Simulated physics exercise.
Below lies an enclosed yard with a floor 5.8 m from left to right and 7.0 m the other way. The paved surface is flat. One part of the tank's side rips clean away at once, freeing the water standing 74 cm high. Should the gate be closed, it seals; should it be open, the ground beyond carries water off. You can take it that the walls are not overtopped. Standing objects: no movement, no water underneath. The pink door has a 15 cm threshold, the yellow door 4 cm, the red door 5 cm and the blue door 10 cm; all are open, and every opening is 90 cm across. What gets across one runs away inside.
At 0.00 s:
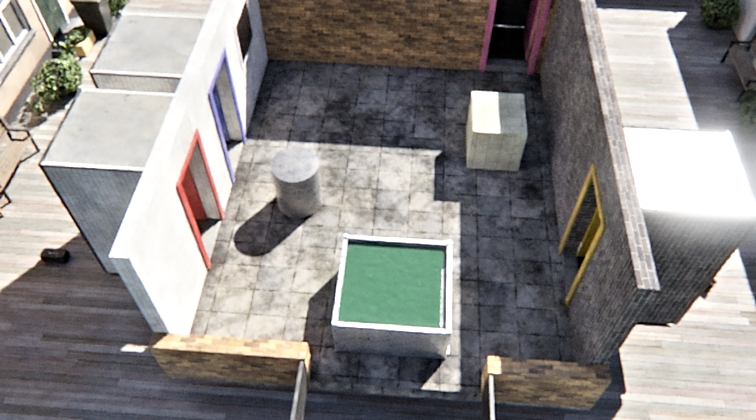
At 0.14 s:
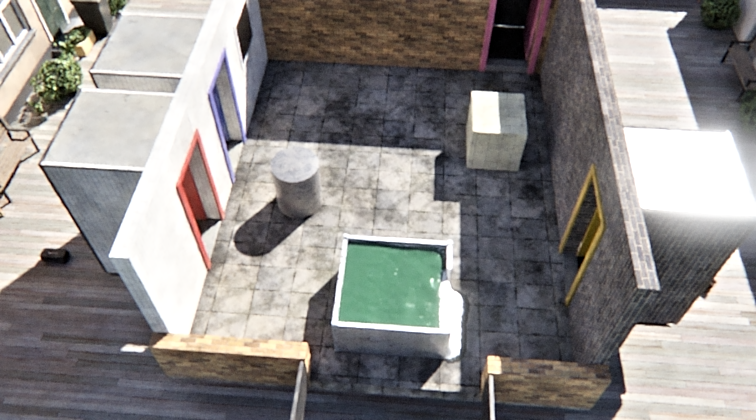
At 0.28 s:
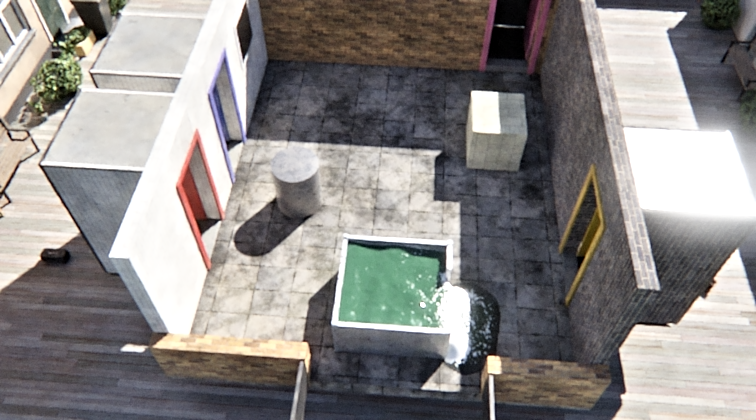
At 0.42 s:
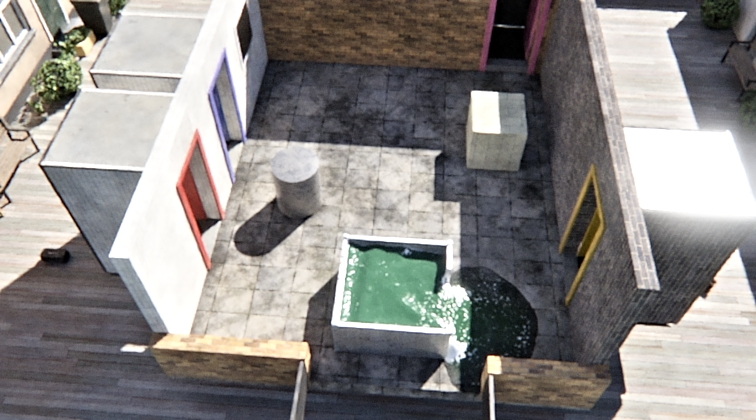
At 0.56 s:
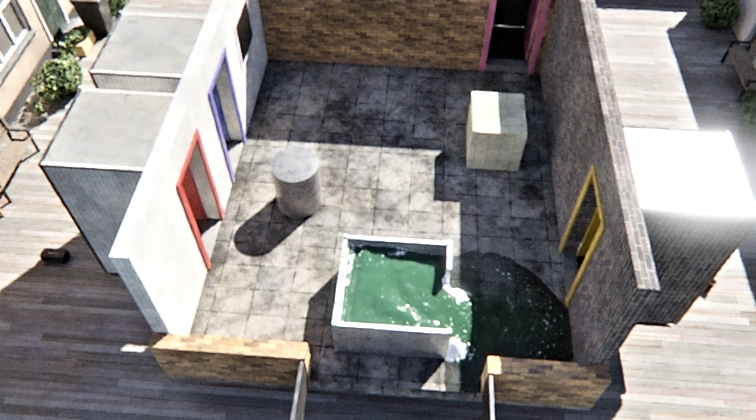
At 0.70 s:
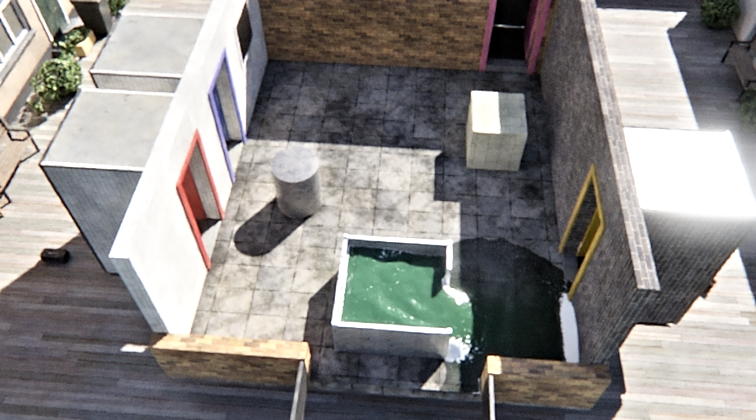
Green water bursting from the right side of a square tank and spreading across a paved yard to the yellow-door wall.
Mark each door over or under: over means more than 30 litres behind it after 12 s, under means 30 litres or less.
Pink door under, yellow door over, red door under, blue door under.
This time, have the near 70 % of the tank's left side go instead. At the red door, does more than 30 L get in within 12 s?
Relative to that limit, red ends up on the high side.
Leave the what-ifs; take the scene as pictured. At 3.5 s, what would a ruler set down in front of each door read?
Readings (cm): Pink = 10; yellow = 11; red = 0; blue = 0.
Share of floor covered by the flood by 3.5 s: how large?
35 %.
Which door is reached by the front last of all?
Last: Red.
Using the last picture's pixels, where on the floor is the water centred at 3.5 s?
Around (480, 269).
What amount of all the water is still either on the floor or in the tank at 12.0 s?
Still there: Roughly 74 %.
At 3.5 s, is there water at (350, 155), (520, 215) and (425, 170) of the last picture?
Listed in sequence, the spots are bone dry, drenched and drenched.
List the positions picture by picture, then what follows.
Still water, 74 cm deep, in the tank at (395, 284), in the first frame.
Water pours out at (444, 316) and has run 0.6 m, to (457, 294); typically 9 cm deep outside, 74 cm at the tank's back, in the second frame.
Water pours out at (444, 317) and has run 0.9 m, to (491, 303); typically 12 cm deep outside, 73 cm at the tank's back, in the third frame.
Water pours out at (444, 318) and has run 1.4 m, to (530, 316); typically 8 cm deep outside, 66 cm at the tank's back, in the fourth frame.
The front is at (572, 347), 2.0 m from the gap at (444, 318); 3.5 m2 of floor is under water; 63 cm left at the back of the tank, in the fifth frame.
Water pours out at (444, 318) and has run 2.2 m, to (573, 291); typically 7 cm deep outside, 62 cm at the tank's back, in the sixth frame.
After 1.4 s water covers 10 % of the floor and is deepest (54 cm) near (571, 373); pink door not reached, yellow door 20 cm at the sill, 39 L in, red door not reached, blue door not reached.
After 2.2 s water covers 15 % of the floor and is deepest (35 cm) near (569, 361); pink door not reached, yellow door 16 cm at the sill, 114 L in, red door not reached, blue door not reached.
After 3.5 s water covers 35 % of the floor and is deepest (23 cm) near (509, 177); pink door 10 cm at the sill, 0 L in, yellow door 11 cm at the sill, 167 L in, red door not reached, blue door not reached.
After 7.0 s water covers 70 % of the floor and is deepest (12 cm) near (537, 76); pink door 9 cm at the sill, 7 L in, yellow door 7 cm at the sill, 223 L in, red door not reached, blue door 4 cm at the sill, 0 L in.
After 12.0 s water covers 90 % of the floor and is deepest (6 cm) near (303, 179); pink door 4 cm at the sill, 7 L in, yellow door 3 cm at the sill, 229 L in, red door 3 cm at the sill, 0 L in, blue door 5 cm at the sill, 0 L in.
